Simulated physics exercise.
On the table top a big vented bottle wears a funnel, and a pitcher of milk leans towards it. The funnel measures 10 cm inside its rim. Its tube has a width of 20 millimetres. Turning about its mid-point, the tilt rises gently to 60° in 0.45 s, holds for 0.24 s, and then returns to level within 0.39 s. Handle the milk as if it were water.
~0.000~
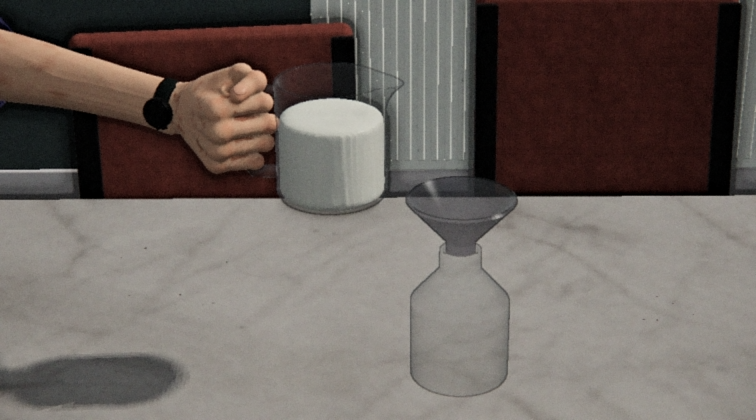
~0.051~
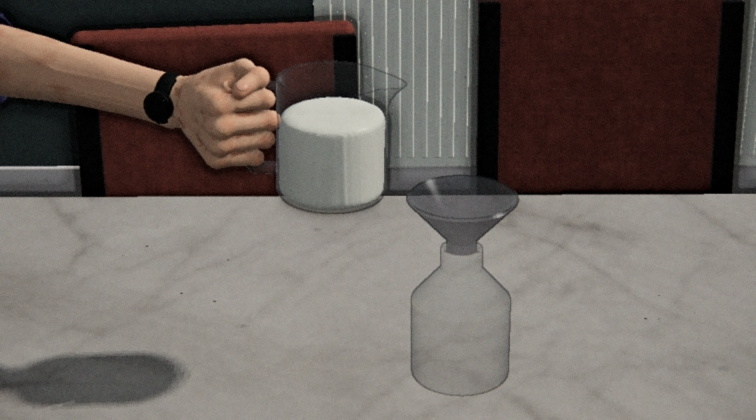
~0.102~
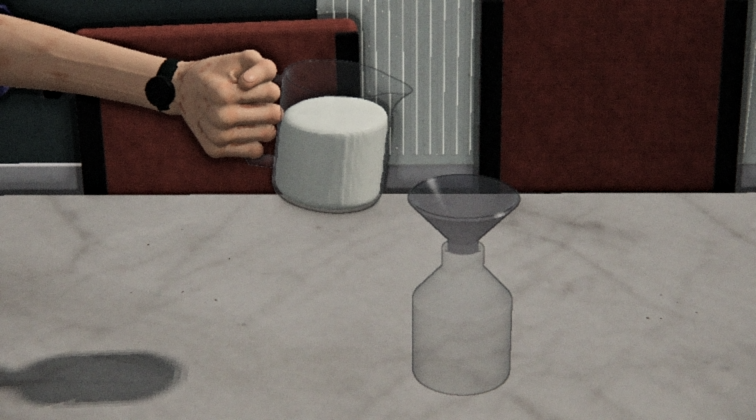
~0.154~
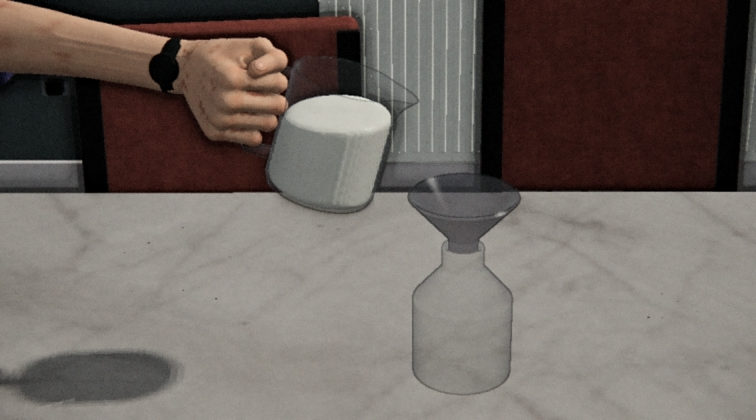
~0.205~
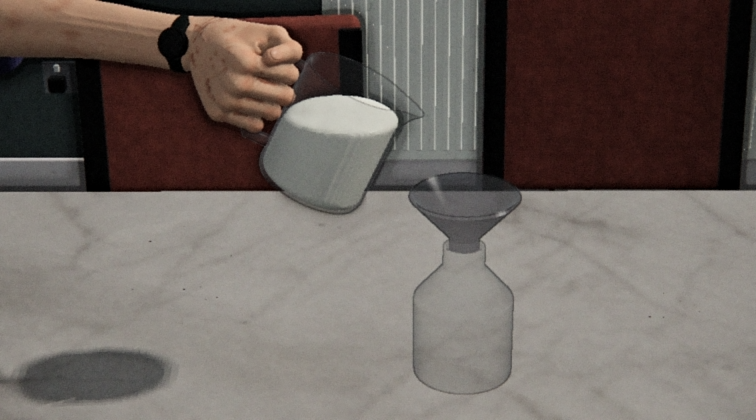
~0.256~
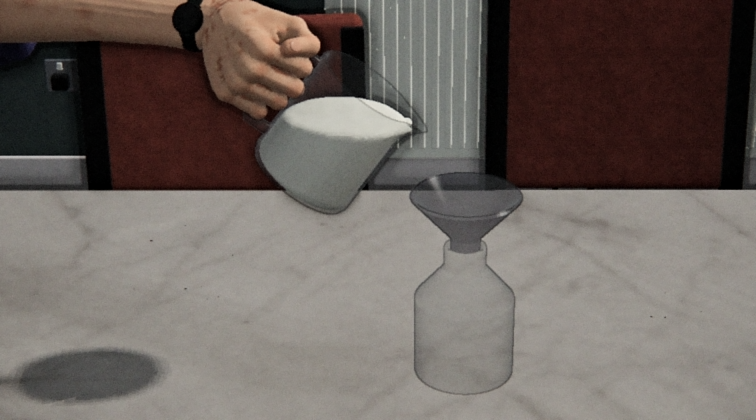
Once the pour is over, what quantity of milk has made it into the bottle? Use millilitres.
Roughly 180 ml has made it in.
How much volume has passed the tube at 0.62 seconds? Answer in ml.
About 40 ml.
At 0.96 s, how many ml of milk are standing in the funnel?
Roughly 70 ml sits in the funnel.
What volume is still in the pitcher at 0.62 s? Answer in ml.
About 510 ml.
Then, 0.47 s in, the tilt is 60° and 0 ml has passed the tube, 25 ml is in the funnel, 600 ml in the pitcher and 0 ml has missed.
Then, 0.62 s in, the tilt is 60° and 35 ml has passed the tube, 60 ml is in the funnel, 510 ml in the pitcher and 0 ml has missed.
Then, 0.79 s in, the tilt is 51° and 75 ml has passed the tube, 75 ml is in the funnel, 450 ml in the pitcher and 10 ml has missed.
Then, 0.96 s in, the tilt is 12° and 105 ml has passed the tube, 70 ml is in the funnel, 440 ml in the pitcher and 45 ml has missed.
Finally, 180 ml has passed the tube, 0 ml is in the funnel, 440 ml in the pitcher and 60 ml has missed.
